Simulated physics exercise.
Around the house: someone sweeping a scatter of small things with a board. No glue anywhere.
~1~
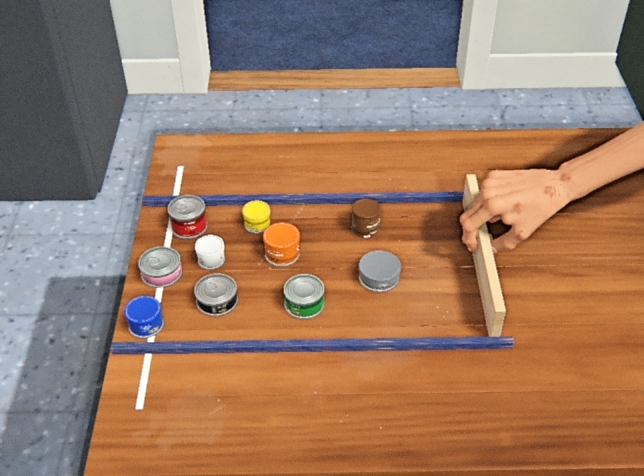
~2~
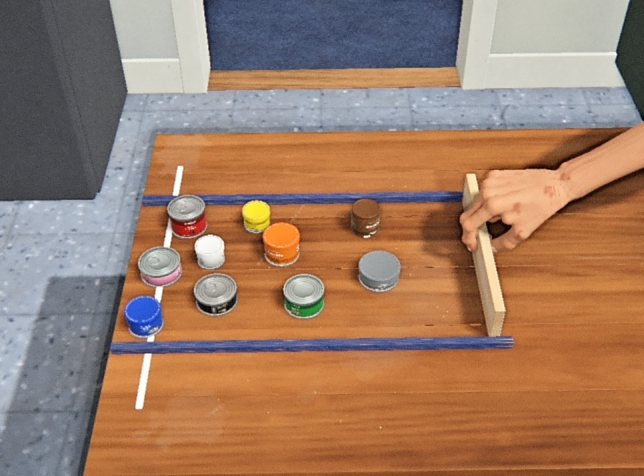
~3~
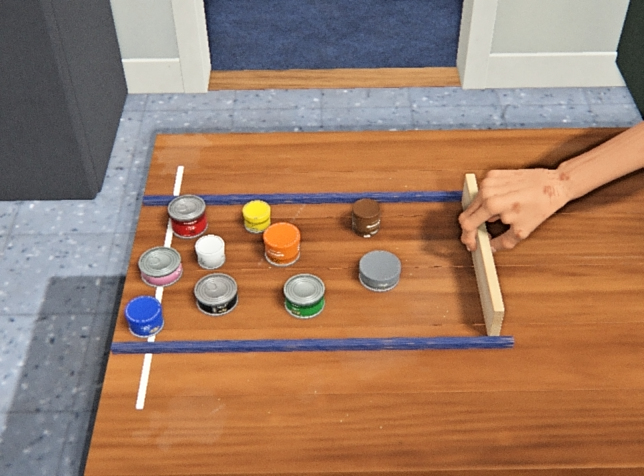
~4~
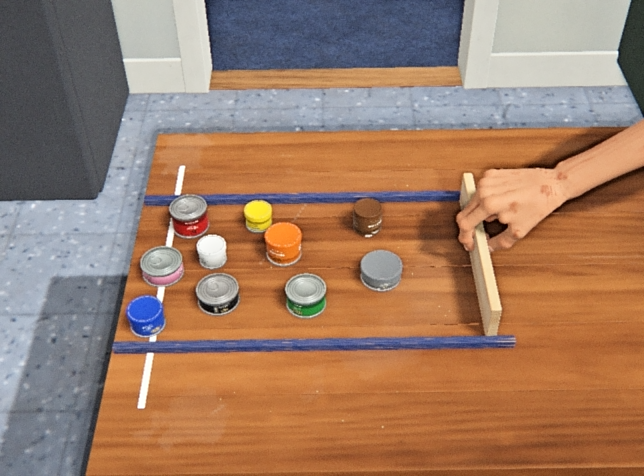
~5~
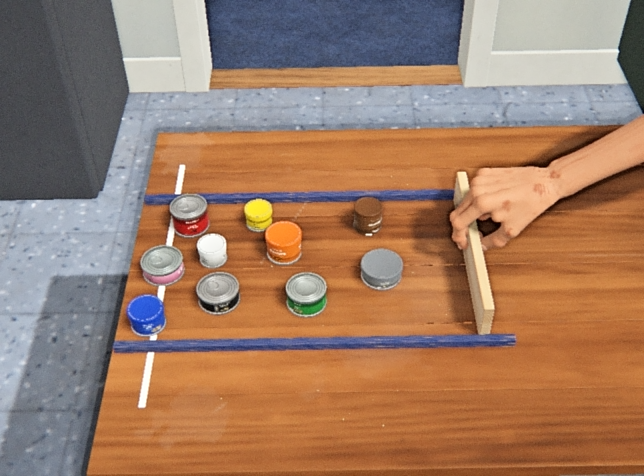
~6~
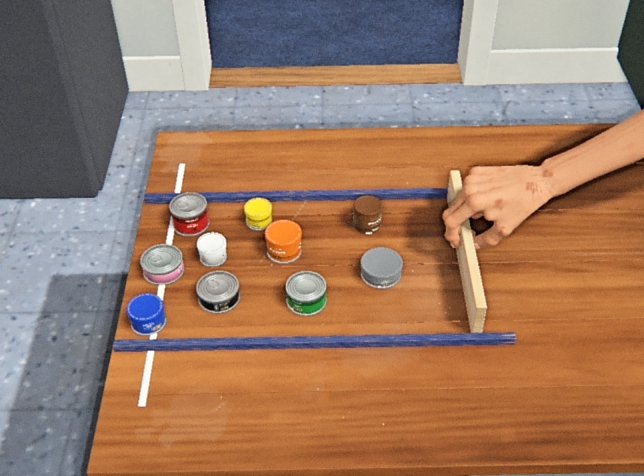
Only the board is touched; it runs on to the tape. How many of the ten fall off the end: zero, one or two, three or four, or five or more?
As it turns out, the number that fall off is five or more.
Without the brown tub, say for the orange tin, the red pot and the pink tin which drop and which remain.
The orange tin does not fall; the red pot tumbles off; the pink tin drops off.
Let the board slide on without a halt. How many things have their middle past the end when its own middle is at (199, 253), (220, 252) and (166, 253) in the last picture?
The counts: 1, 0 and 5.
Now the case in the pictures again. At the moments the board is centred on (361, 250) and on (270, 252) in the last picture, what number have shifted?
The counts are 2 and 6.
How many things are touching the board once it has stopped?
It touches 5.
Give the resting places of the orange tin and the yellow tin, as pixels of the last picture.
First (149, 244), then (161, 205).
Soon after, none off yet; blue pot at rest near (147, 315); pink tin at rest near (163, 265); red pot at rest near (190, 214).
In the end, the number that fall off is five or more; gone, black tin, white tin, red pot, pink tin and blue pot.
